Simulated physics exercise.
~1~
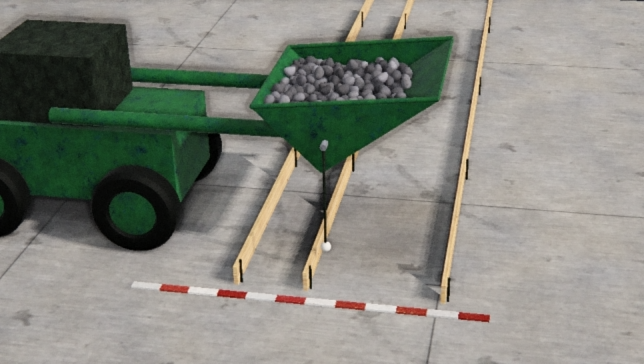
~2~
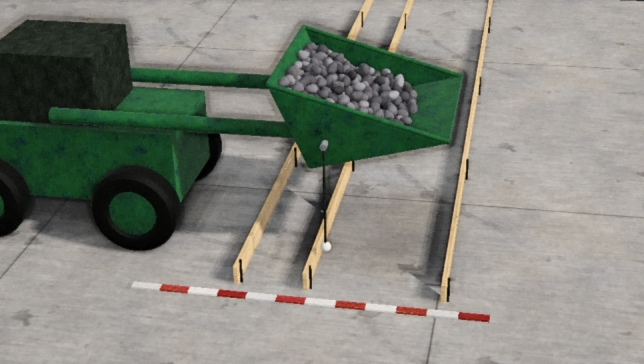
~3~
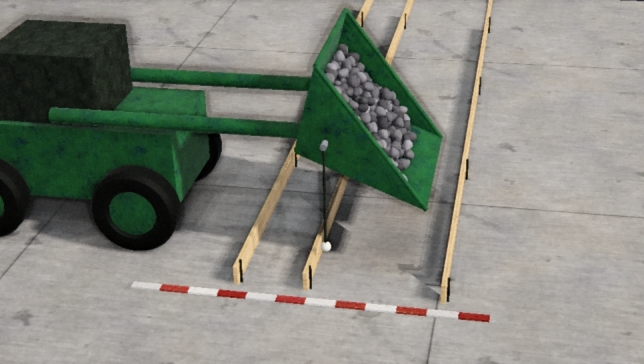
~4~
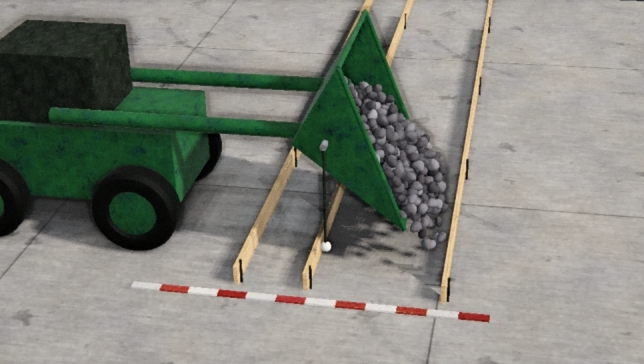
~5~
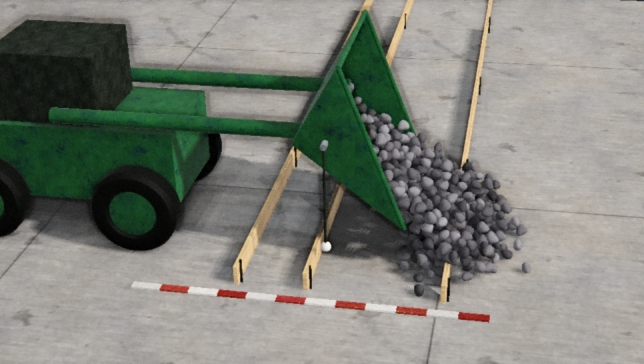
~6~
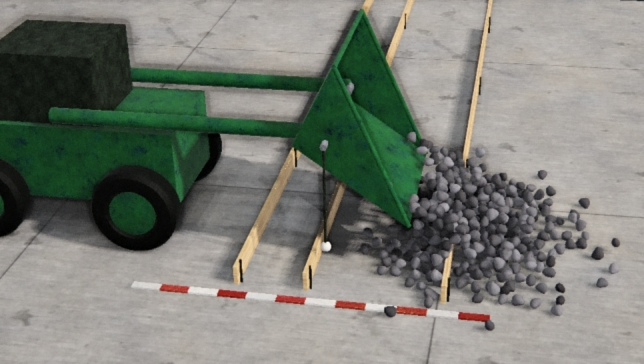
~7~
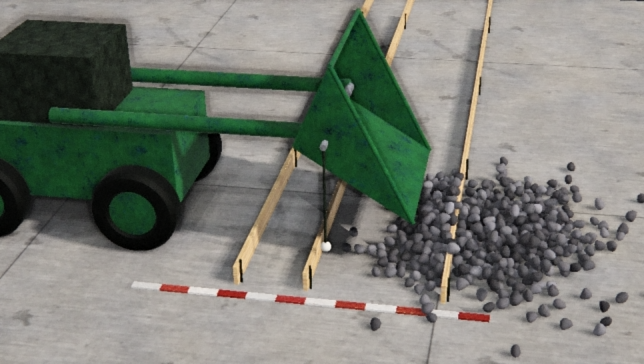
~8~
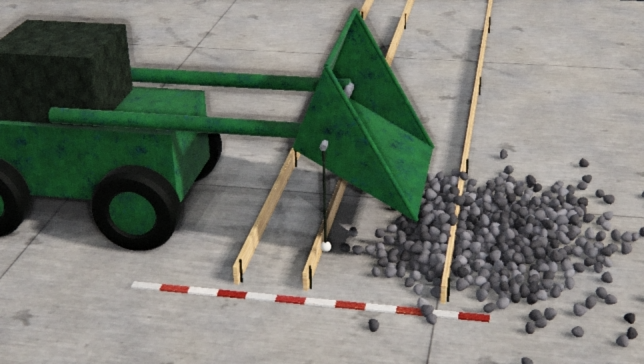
The clip opens on a green compact loader at the left, holding a bucket of grey stones above a concrete floor with three wooden planks and a red and white striped staff. The bucket tips forward to the right, and the stones slide toward its lower lip. As it grows steep, they pour out beside the farthest plank, then pile up and spill over it. The emptying bucket rocks back slightly while stones scatter and roll rightward. At the end, the bucket hangs tilted over a broad heap straddling the right plank, with most stones beyond it.
